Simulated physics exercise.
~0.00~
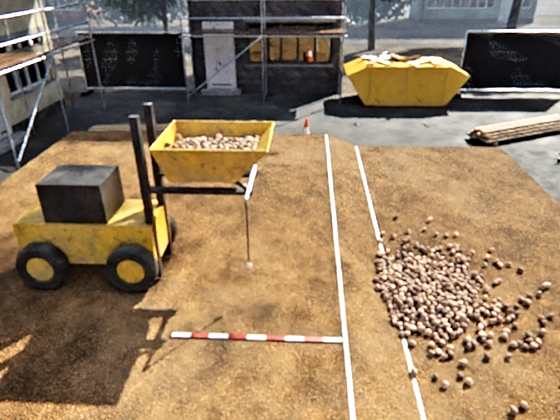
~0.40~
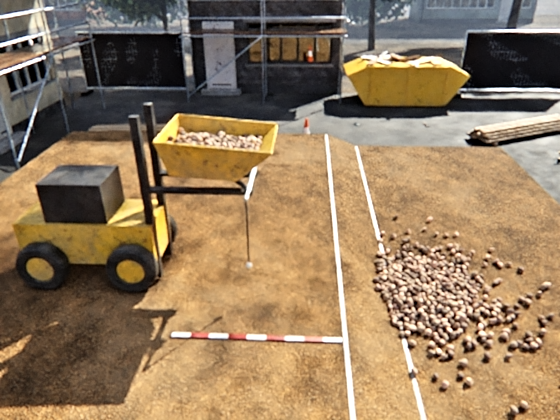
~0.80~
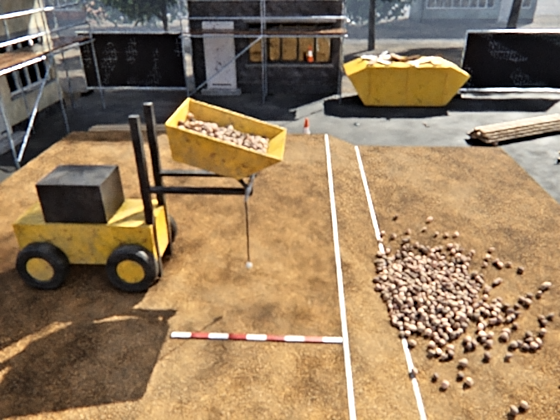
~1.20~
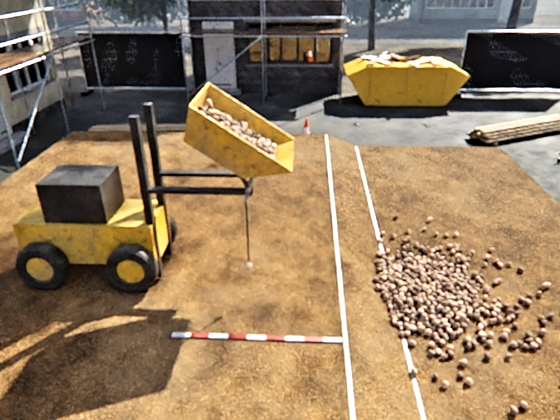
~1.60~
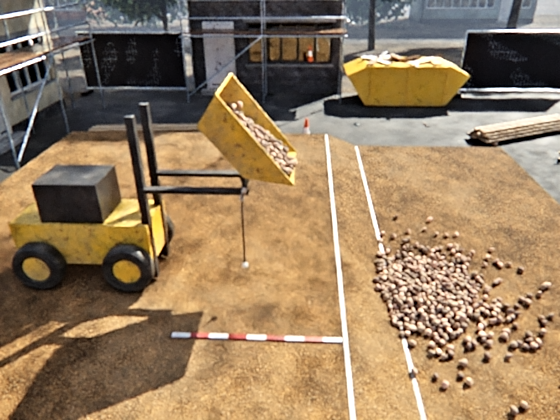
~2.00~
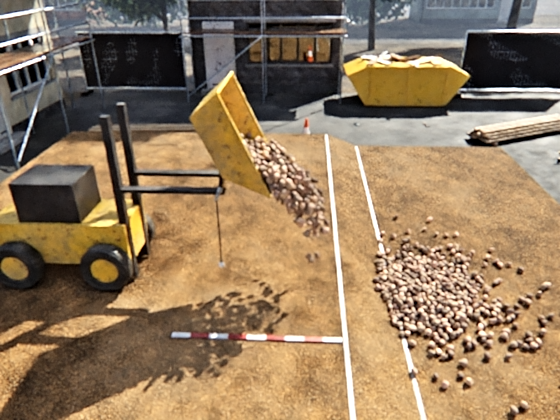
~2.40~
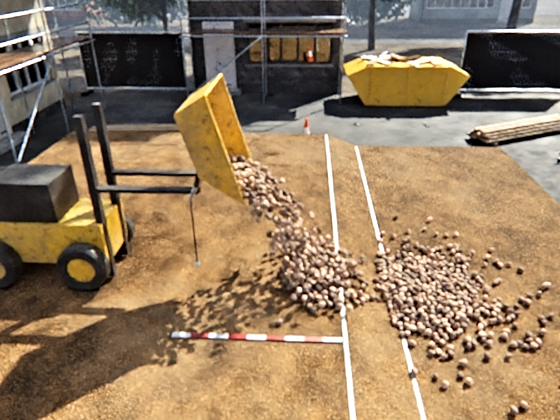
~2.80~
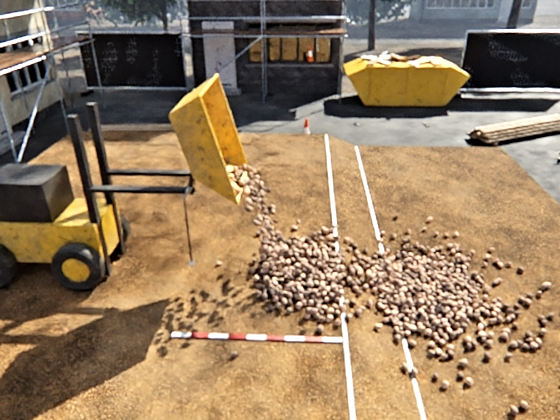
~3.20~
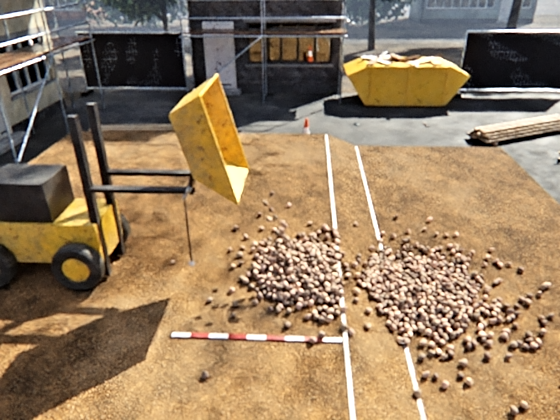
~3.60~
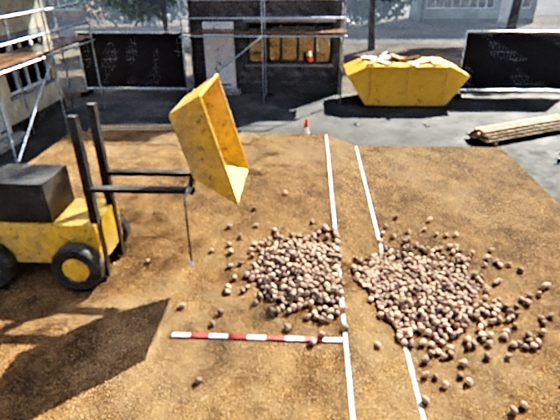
A yellow forklift tips its skip, backs left, and drops stones beside an earlier pile.
